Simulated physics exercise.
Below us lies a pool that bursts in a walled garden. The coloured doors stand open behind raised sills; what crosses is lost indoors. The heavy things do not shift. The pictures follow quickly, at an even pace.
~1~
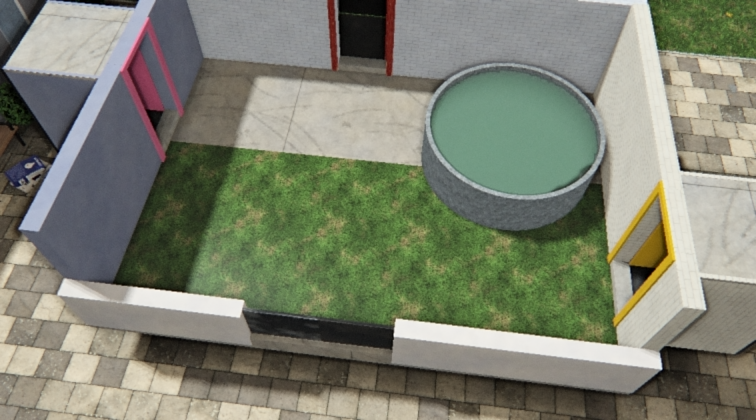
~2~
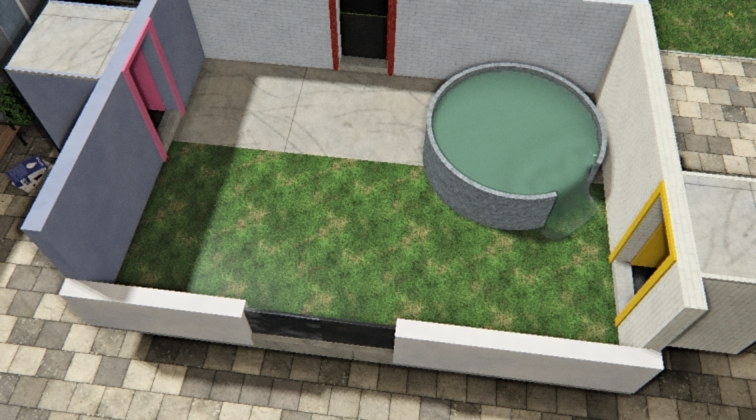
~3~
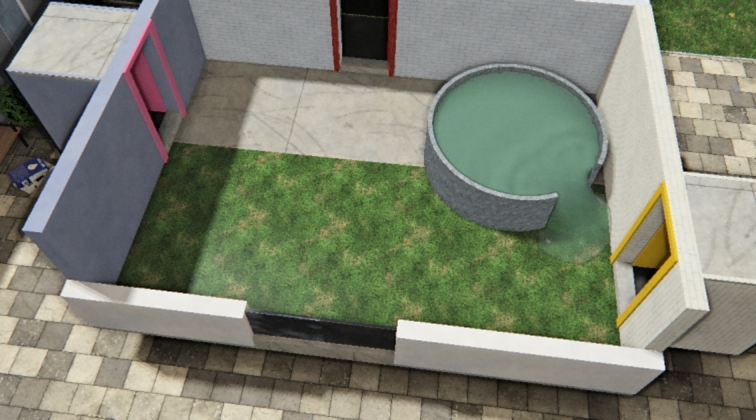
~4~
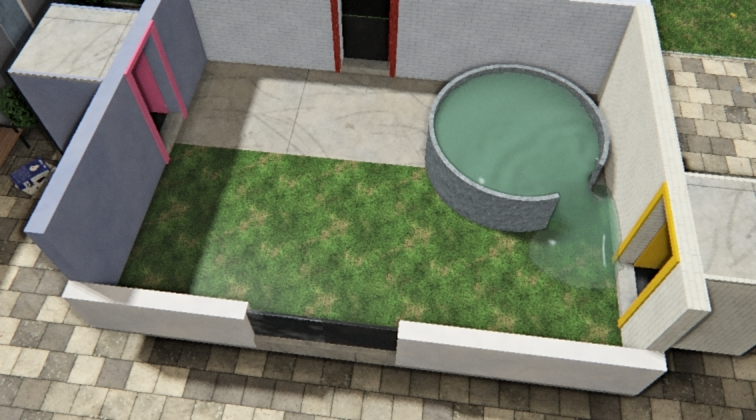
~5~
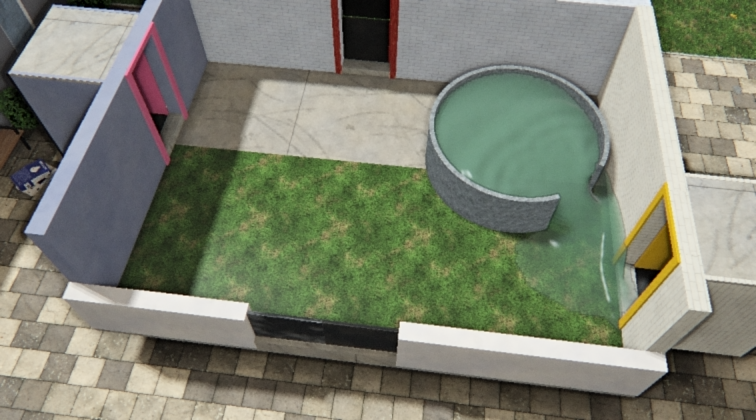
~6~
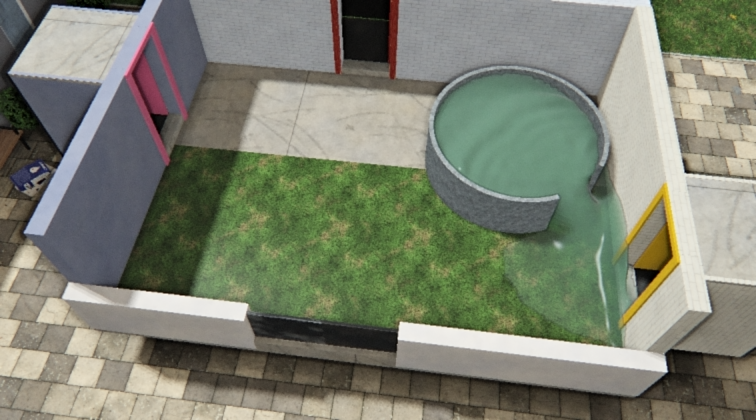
Greenish water pours from a gap that opens in the lower right side of a round grey pool in a walled garden, then spreads over the grass and along the right wall past the yellow-framed doorway toward the front corner.
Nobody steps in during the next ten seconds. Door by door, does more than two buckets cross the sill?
In the end: The yellow door takes more than that; the pink door stays under that; the red door stays under that.
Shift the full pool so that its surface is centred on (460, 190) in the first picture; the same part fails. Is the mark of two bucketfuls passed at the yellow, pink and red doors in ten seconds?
In short: Yellow door passes that mark, pink door takes less, red door takes less.
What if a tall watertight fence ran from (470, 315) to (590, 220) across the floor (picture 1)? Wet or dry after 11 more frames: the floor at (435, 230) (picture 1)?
There: Wet.
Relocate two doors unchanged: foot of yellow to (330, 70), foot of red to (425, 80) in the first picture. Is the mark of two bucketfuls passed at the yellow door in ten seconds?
Yellow lets less in.
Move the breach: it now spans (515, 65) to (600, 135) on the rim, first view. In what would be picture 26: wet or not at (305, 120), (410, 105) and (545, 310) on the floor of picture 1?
As listed: Wet, covered, wet.
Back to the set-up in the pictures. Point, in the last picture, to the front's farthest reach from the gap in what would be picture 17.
Roughly at (357, 337).
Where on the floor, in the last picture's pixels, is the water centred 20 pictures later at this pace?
Near (502, 205).
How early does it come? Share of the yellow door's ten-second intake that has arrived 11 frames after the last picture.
Some 40 per cent.
A moment on, water covers 15 % of the floor; the yellow door over two buckets in, the pink door not reached, the red door not reached.
Next, water covers 25 % of the floor; the yellow door far over two buckets in, the pink door not reached, the red door not reached.
Then, water covers 45 % of the floor; the yellow door far over two buckets in, the pink door not reached, the red door not reached.
Later, water covers 95 % of the floor; the yellow door far over two buckets in, the pink door not reached, the red door wet at the sill, nothing in.
In the end, water covers 100 % of the floor; the yellow door far over two buckets in, the pink door wet at the sill, nothing in, the red door wet at the sill, nothing in.
